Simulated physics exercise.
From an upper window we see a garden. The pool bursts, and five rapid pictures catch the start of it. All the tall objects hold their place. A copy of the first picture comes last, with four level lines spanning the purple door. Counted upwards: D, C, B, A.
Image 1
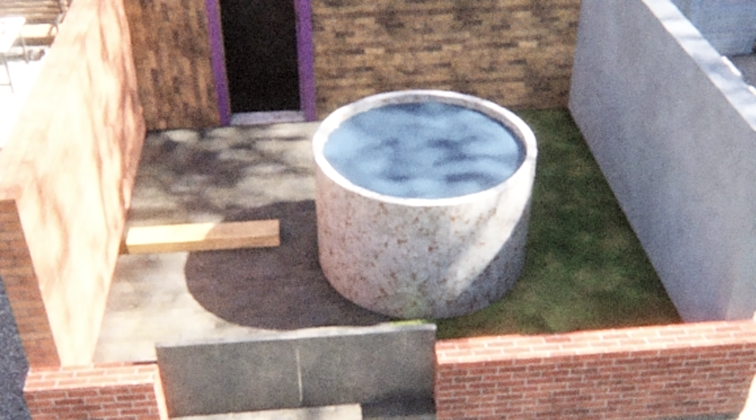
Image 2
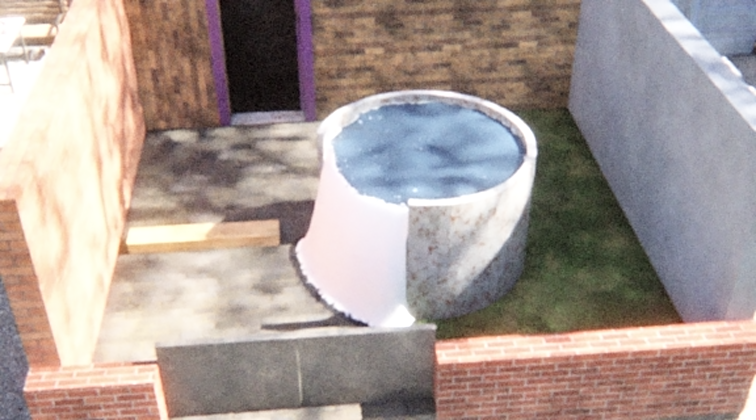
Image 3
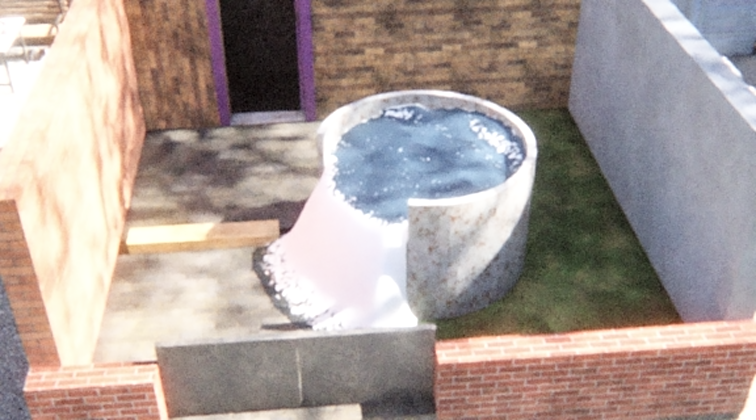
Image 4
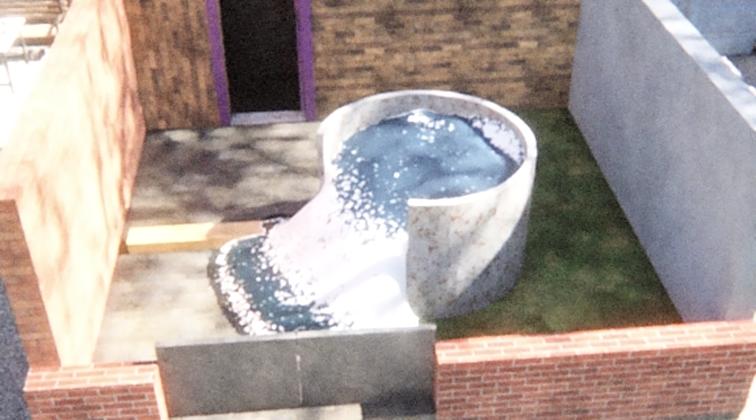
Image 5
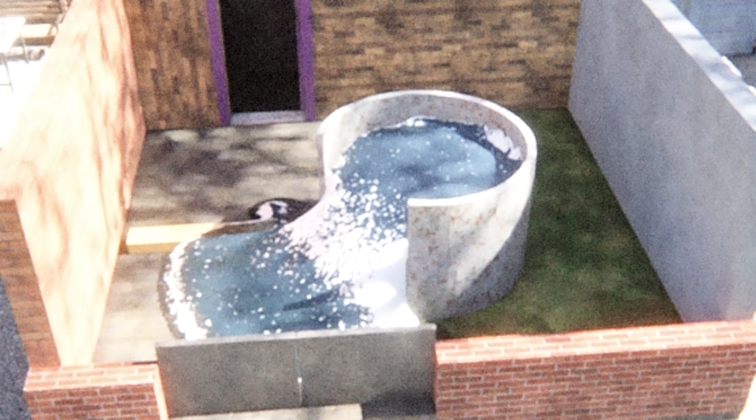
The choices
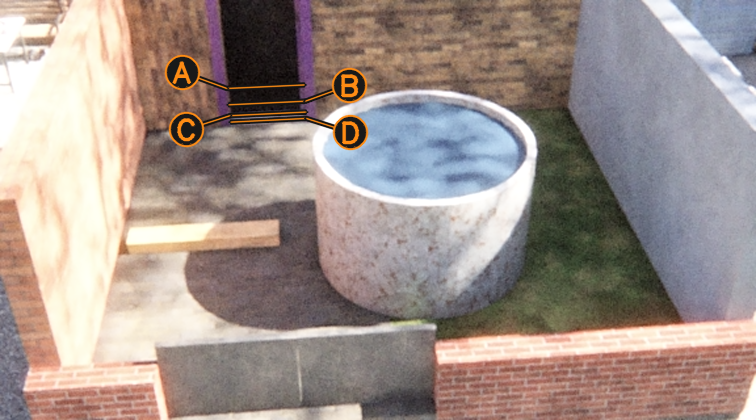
At first, a round stone pool of still blue water stands in a walled garden, between a purple doorway and a shut grey gate. Then its left side is open and water pours out in a pale sheet, foaming and spreading leftward across the paving, past the wooden beam and along the gate.
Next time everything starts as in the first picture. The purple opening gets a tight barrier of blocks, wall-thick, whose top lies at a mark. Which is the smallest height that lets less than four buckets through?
I would pick line B.
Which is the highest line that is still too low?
C it is.
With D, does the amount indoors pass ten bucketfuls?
Yes.
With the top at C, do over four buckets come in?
Yes, it does.
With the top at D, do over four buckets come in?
Yes, that goes wrong.
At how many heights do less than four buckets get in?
Two of them.
On the marked copy, A at (265, 86); B at (267, 102); C at (268, 113); D at (268, 120); from the bottom up D, C, B, A.
With A, nothing gets over.
With B, a splash gets over, under a bucket.
With C, about 9 bucketfuls get in.
With D, dozens of bucketfuls pour in.
